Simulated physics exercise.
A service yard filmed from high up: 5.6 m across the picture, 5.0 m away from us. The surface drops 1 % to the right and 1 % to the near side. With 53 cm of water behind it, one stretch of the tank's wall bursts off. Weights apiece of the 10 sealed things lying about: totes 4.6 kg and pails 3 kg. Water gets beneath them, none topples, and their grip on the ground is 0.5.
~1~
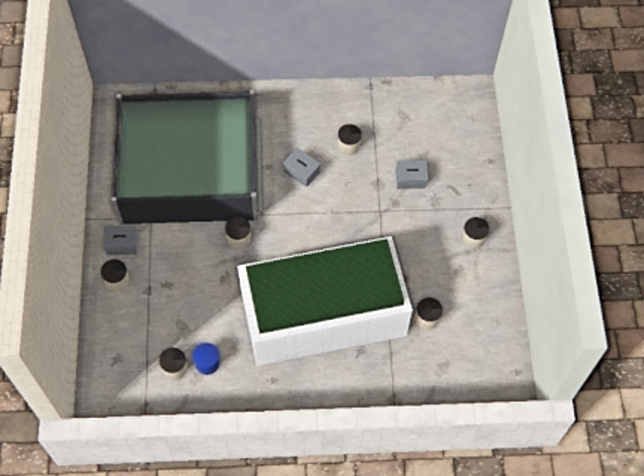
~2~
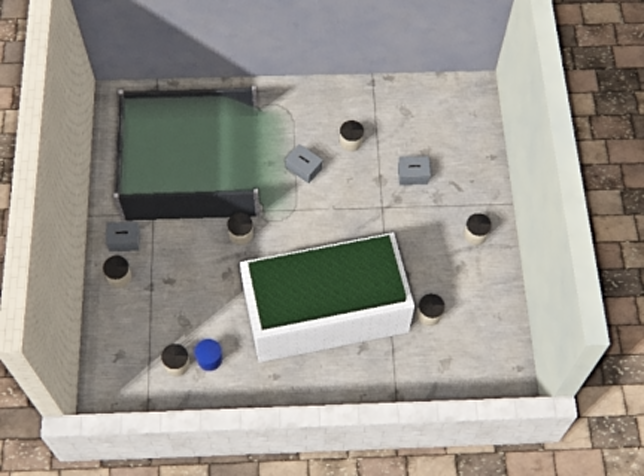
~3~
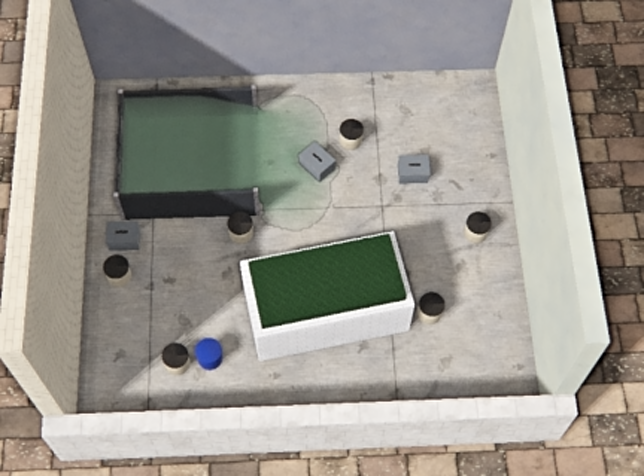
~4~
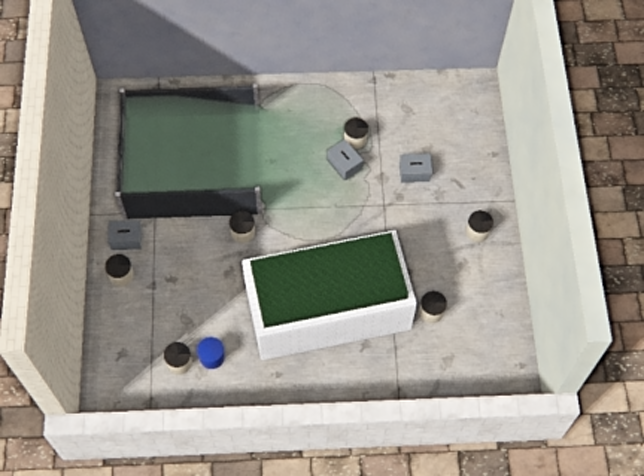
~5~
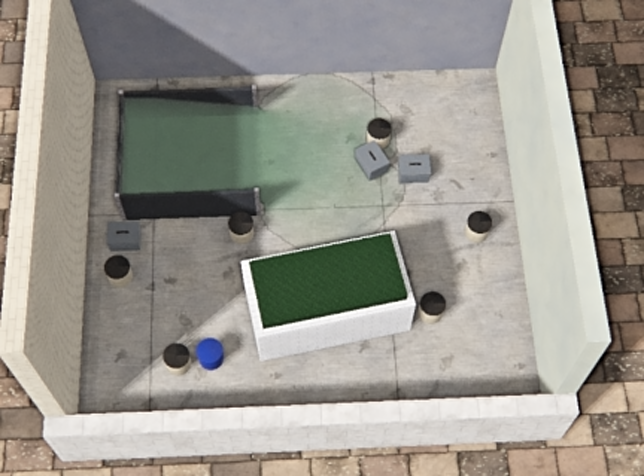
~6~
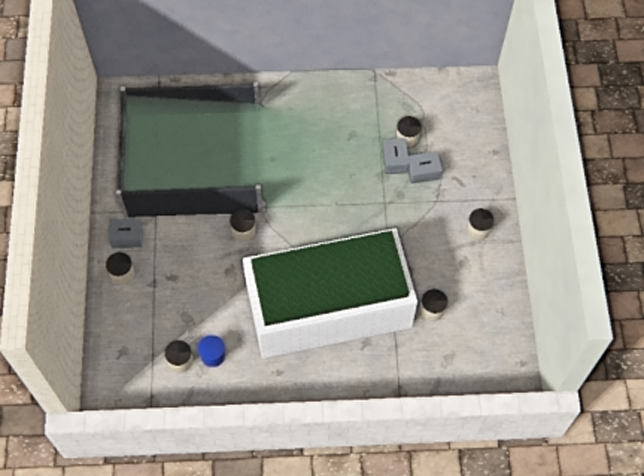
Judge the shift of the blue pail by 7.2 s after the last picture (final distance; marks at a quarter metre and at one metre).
The blue pail is nudged along.
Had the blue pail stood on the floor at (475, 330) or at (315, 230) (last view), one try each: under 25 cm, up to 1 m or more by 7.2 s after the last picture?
In turn: It gets carried off; it gets carried off.
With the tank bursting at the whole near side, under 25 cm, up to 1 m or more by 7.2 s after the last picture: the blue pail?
Then the blue pail gets carried off.
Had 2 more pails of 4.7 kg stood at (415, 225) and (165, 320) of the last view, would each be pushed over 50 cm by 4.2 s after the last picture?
In turn: More, less.
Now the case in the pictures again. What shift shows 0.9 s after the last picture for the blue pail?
About 0 cm.
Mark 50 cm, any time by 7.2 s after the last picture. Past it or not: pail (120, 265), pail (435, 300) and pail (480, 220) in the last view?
In that order: Less, more, over.
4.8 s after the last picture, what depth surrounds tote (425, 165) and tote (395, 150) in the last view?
Roughly 18 and 9 cm.
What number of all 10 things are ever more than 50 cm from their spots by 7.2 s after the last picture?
6 of them.
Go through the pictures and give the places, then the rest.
The first frame shows the blue pail at (206, 355) rests on the ground; water covers 2.6 m2; 0 of 10 have shifted.
The second frame shows the blue pail at (208, 351), on the bottom; water covers 3.4 m2; 0 of 10 have shifted.
The third frame shows the blue pail at (208, 350), on the bottom; water covers 4.2 m2; 1 of 10 have shifted.
The fourth frame shows the blue pail at (210, 349) rests on the ground; water covers 5.3 m2; 1 of 10 have shifted.
The fifth frame shows the blue pail at (209, 350) rests on the ground; 6.6 m2 under water; 2 of 10 have shifted.
The sixth frame shows the blue pail at (211, 347) rests on the ground; water covers 8.0 m2; 3 of 10 have shifted.
Then, 0.9 s after the last picture the blue pail is near (211, 347), 0.0 m from its start, aground; 4 afloat.
Then, 2.8 s after the last picture the blue pail is near (211, 347), 0.0 m from its start, aground; 4 afloat.
Then, 4.8 s after the last picture the blue pail is near (200, 336), 0.2 m from its start, aground; 5 afloat.
Then, 7.2 s after the last picture the blue pail is near (194, 315), 0.5 m from its start, afloat; 8 afloat.
